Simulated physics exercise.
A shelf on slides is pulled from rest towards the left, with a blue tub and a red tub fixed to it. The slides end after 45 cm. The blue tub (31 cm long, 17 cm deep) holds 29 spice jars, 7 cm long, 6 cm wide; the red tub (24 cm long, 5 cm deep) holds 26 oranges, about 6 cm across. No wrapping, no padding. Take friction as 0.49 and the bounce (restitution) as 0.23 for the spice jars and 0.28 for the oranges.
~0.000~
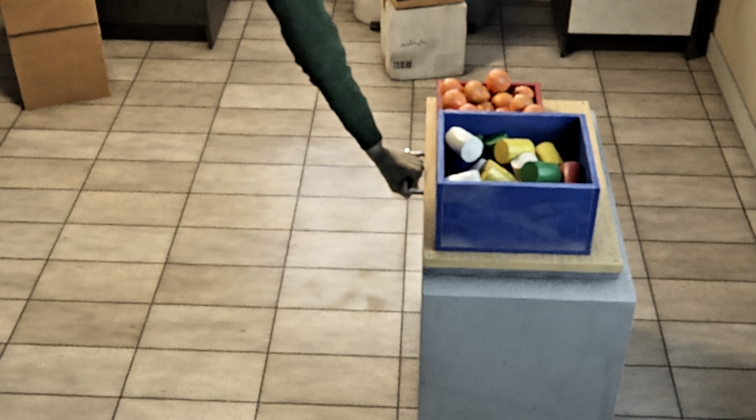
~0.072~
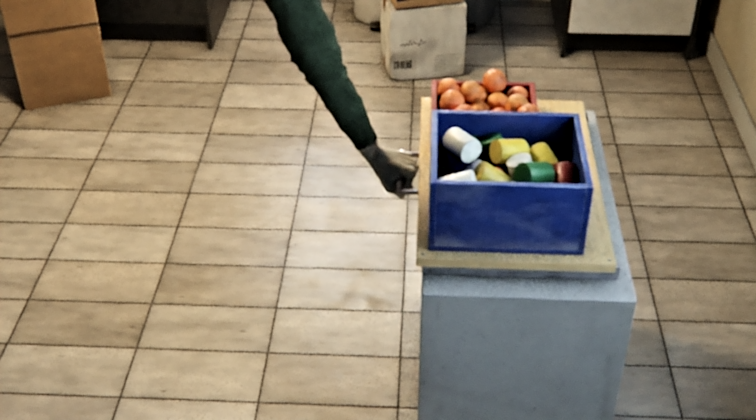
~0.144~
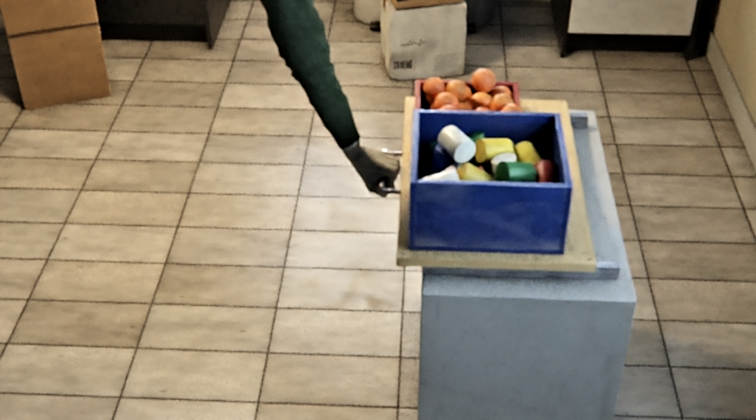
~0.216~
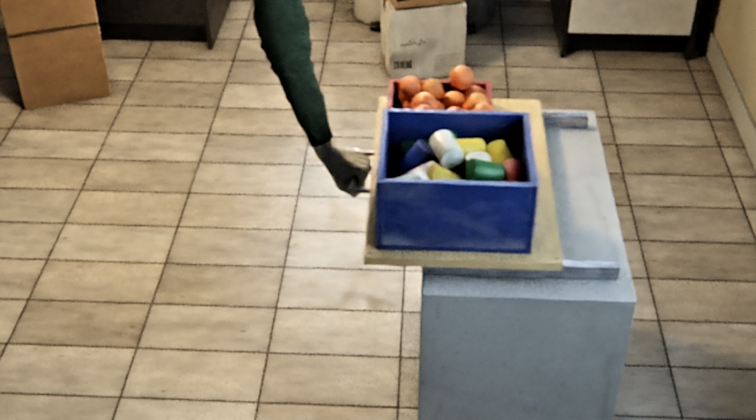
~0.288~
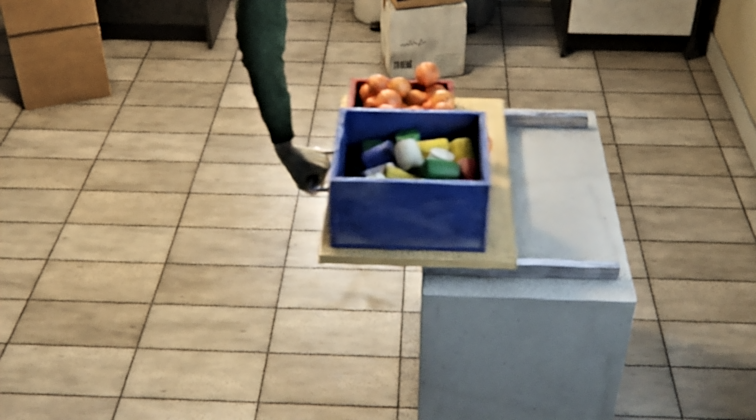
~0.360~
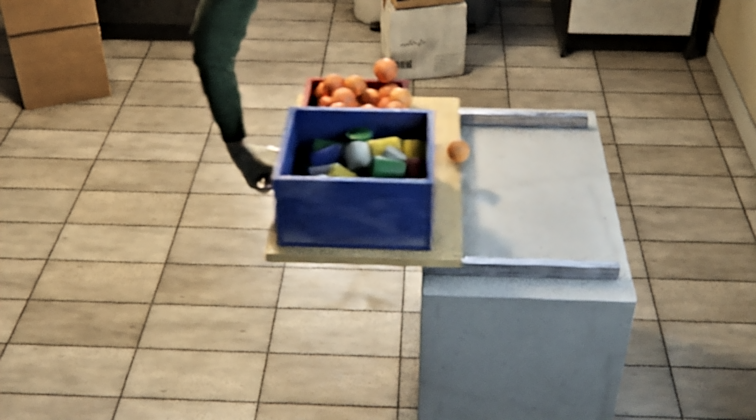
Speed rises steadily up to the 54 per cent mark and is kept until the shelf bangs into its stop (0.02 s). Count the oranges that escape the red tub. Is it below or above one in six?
It sheds more than a sixth of them.
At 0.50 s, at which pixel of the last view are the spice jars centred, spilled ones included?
Around (297, 177).
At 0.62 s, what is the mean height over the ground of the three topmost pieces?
Some 94 cm up.
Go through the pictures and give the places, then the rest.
In the first frame (we follow the rim corner now nearest the camera, unless another is named), red tub (by its farthest rim corner) at (443, 81); blue tub at (594, 186); shelf out by 0 cm; nothing out yet.
The second frame shows red tub at (437, 81); blue tub at (587, 186); shelf out by 1 cm.
The third frame shows red tub at (421, 81); blue tub at (566, 185); shelf out by 6 cm.
The fourth frame shows red tub at (394, 80); blue tub at (532, 184); shelf out by 13 cm; 1 out.
The fifth frame shows red tub at (356, 79); blue tub at (484, 183); shelf out by 23 cm; 1 out.
The sixth frame shows red tub at (312, 78); blue tub at (427, 181); shelf out by 34 cm; 2 out, the lowest orange at (458, 151).
After 0.42 s, the runners reach their end.
After 0.50 s, 0 of 29 out of the blue tub and 5 of 26 out of the red tub.
After 0.62 s, 0 of 29 out of the blue tub and 8 of 26 out of the red tub.
After 0.84 s, 0 of 29 out of the blue tub and 9 of 26 out of the red tub.
When it is over (at 1.27 s), 0 of 29 out of the blue tub and 9 of 26 out of the red tub. Asked share, 9 of 26, 35 per cent.
